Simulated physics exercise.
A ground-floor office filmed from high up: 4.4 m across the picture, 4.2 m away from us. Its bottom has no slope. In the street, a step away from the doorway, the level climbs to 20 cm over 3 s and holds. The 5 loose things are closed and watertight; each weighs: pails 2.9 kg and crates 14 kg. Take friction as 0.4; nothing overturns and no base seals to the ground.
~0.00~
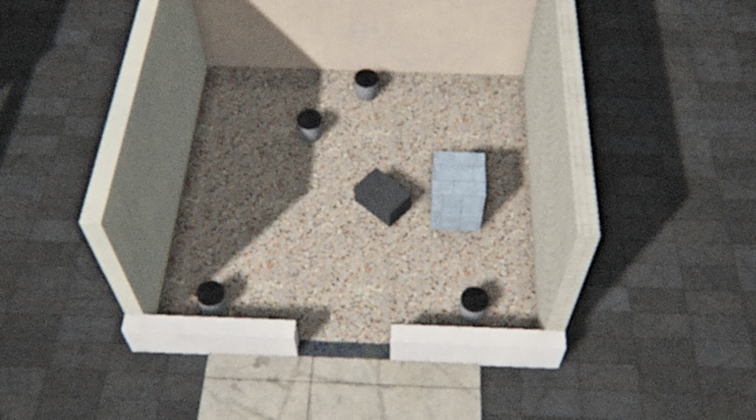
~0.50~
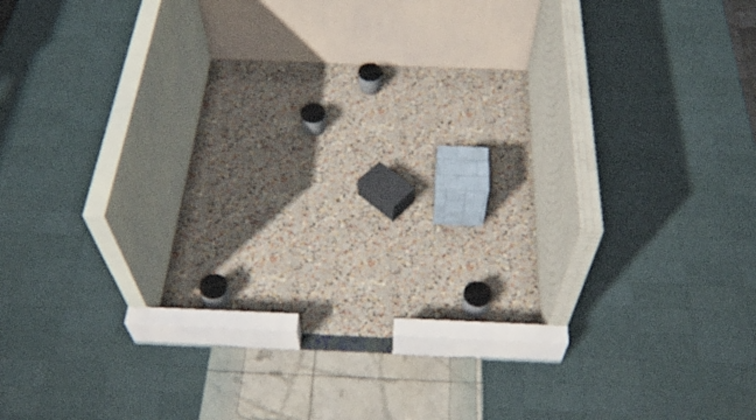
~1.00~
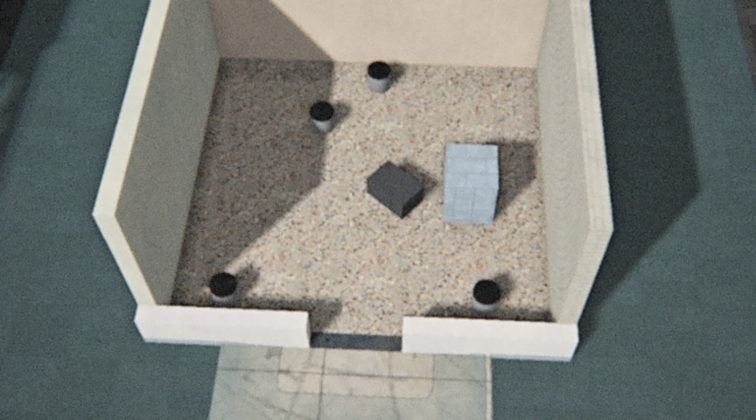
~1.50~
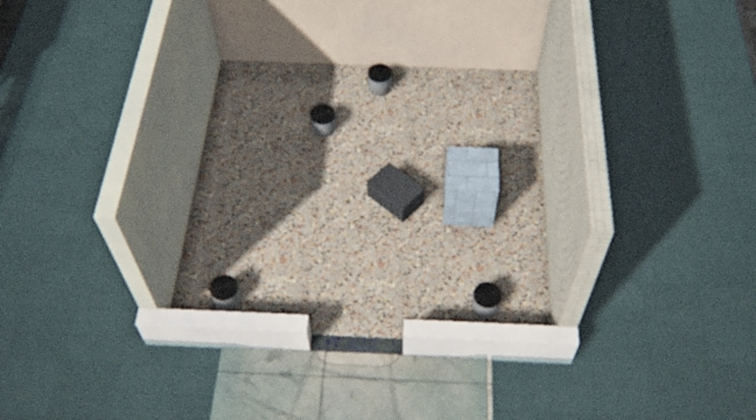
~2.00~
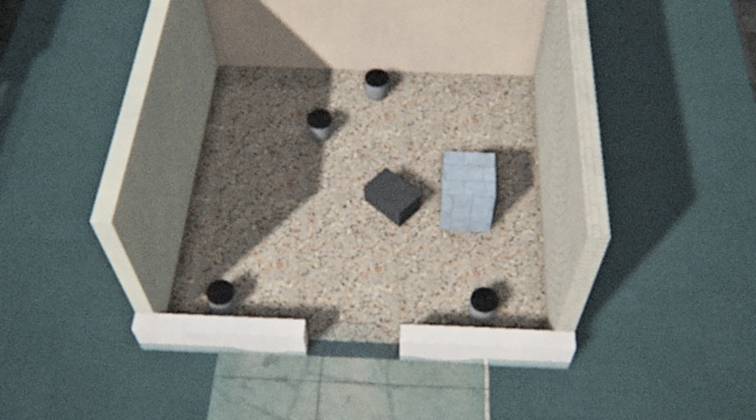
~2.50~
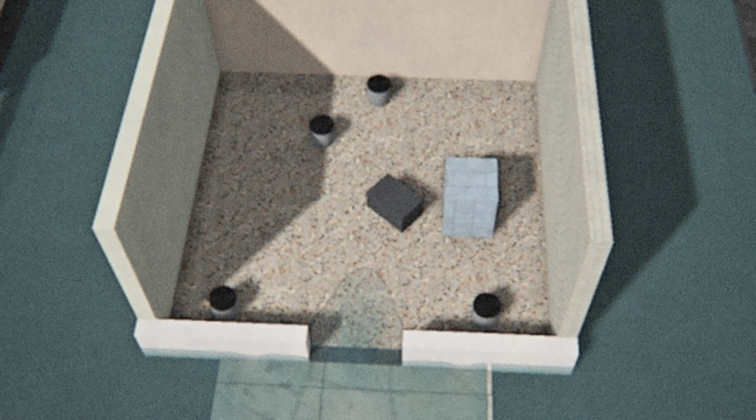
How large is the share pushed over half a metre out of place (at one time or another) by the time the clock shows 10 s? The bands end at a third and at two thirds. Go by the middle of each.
It is one to two thirds.
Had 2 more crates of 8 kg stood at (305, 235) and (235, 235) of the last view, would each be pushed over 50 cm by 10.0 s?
In turn: Over, under.
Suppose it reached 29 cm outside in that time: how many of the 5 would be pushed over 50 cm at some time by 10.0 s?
In that case 3 of them.
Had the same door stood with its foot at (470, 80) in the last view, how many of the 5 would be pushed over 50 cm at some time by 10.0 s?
In that case 3 of them.
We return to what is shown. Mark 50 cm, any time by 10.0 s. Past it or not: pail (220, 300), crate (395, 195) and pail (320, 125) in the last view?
In turn: Short of it, over, over.
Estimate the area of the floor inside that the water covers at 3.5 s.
Roughly 4.0 m2.
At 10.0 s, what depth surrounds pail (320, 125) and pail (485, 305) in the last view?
About 9 and 2 cm.
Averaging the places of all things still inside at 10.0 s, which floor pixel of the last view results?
At about (382, 181).
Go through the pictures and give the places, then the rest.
The first picture shows a pail at (475, 299), on the bottom; a pail at (366, 77), on the bottom; 0.0 m2 under water; 0 of 5 have shifted.
The second picture shows a pail at (477, 294), on the bottom; a pail at (370, 71) rests on the ground; water covers 0.0 m2; 0 of 5 have shifted.
The third picture shows a pail at (487, 292) rests on the ground; a pail at (379, 70), on the bottom; 0.0 m2 under water; 0 of 5 have shifted.
The fourth picture shows a pail at (487, 294) rests on the ground; a pail at (380, 72), on the bottom; water covers 0.0 m2; 0 of 5 have shifted.
The fifth picture shows a pail at (484, 299) rests on the ground; a pail at (377, 77), on the bottom; water covers 0.1 m2; 0 of 5 have shifted.
The sixth picture shows a pail at (487, 305), on the bottom; a pail at (379, 83) rests on the ground; 0.7 m2 under water; 0 of 5 have shifted.
After 3.5 s 0 of 5 are over 50 cm from their spots; 0 afloat.
After 4.5 s 0 of 5 are over 50 cm from their spots; 0 afloat.
After 7.0 s 2 of 5 are over 50 cm from their spots; 2 afloat.
After 10.0 s 2 of 5 are over 50 cm from their spots, and 3 have been at some point; 3 afloat.
